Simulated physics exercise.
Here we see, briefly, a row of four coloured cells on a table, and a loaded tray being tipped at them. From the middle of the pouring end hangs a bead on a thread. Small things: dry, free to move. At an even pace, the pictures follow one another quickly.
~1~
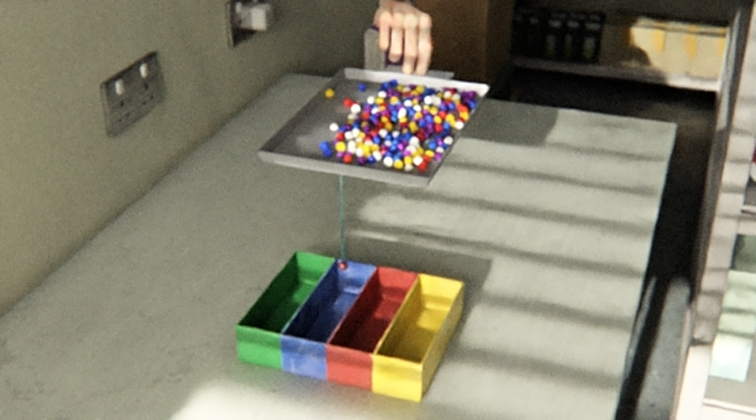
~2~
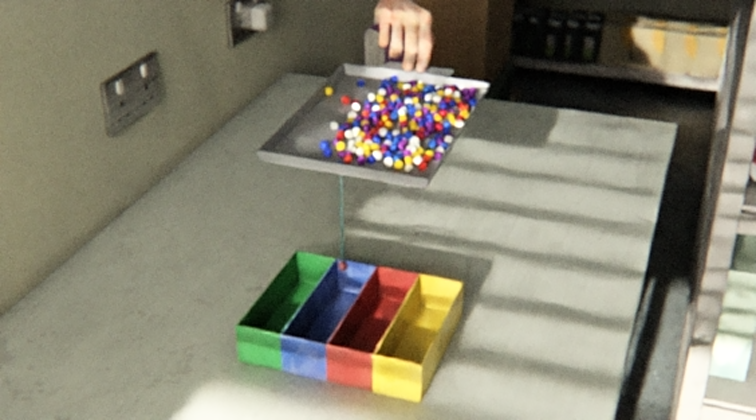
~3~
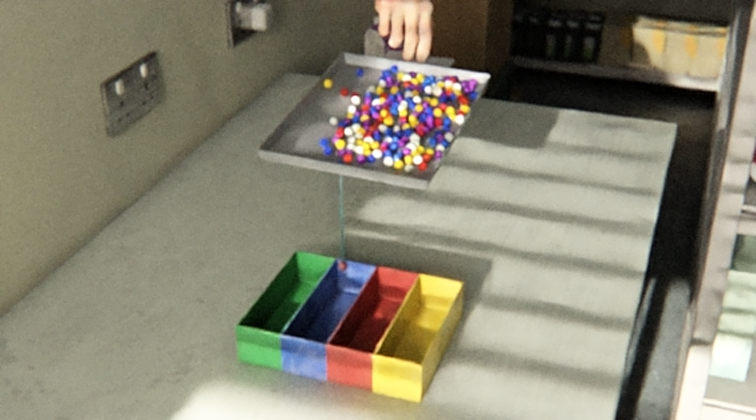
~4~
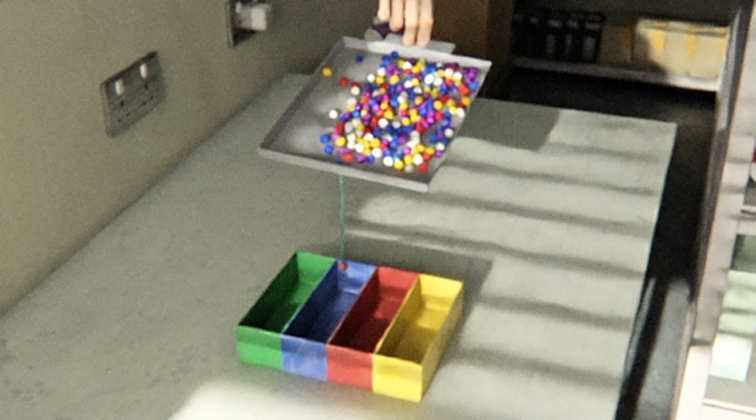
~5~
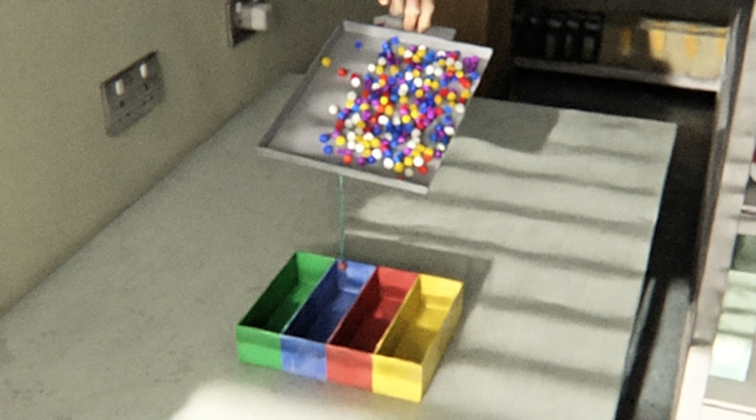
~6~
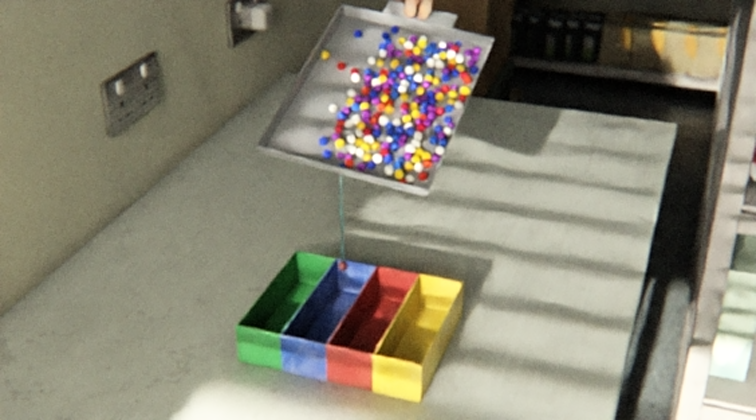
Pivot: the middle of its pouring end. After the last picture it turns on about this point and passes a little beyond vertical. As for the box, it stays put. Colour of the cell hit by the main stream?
Yellow.
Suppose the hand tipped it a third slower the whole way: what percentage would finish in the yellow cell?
That comes out at roughly 50 per cent.
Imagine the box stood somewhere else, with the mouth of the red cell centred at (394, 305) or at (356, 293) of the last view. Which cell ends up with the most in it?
The first placing favours the cell in red, while the second favours yellow.
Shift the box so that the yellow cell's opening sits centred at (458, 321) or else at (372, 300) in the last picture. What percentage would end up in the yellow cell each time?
That makes 10 per cent, followed by 30 per cent.
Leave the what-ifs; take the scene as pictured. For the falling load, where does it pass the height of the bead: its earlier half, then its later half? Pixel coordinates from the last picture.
The leading part at (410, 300), the rest of it at (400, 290).
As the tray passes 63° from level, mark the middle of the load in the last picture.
Near (395, 191).
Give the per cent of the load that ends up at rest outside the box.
10 per cent.
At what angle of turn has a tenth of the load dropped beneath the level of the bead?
Angle reached: About 60°.
Shortly afterwards, tray tipped steeply; near two thirds on the tray; a little in the yellow cell; a little in the red cell; only a few in the blue cell; only a few in the green cell; near a quarter falling or outside the box.
Next, tray tipped past a quarter turn; near a third in the yellow cell; near a third in the red cell; a little in the blue cell; only a few in the green cell; near a quarter falling or outside the box.
Some moments later, tray tipped past a quarter turn; near half in the yellow cell; near a third in the red cell; a little in the blue cell; only a few in the green cell; a little falling or outside the box.
In the end, tray tipped past a quarter turn; near half in the yellow cell; near a third in the red cell; a little in the blue cell; only a few in the green cell; a little outside the box.
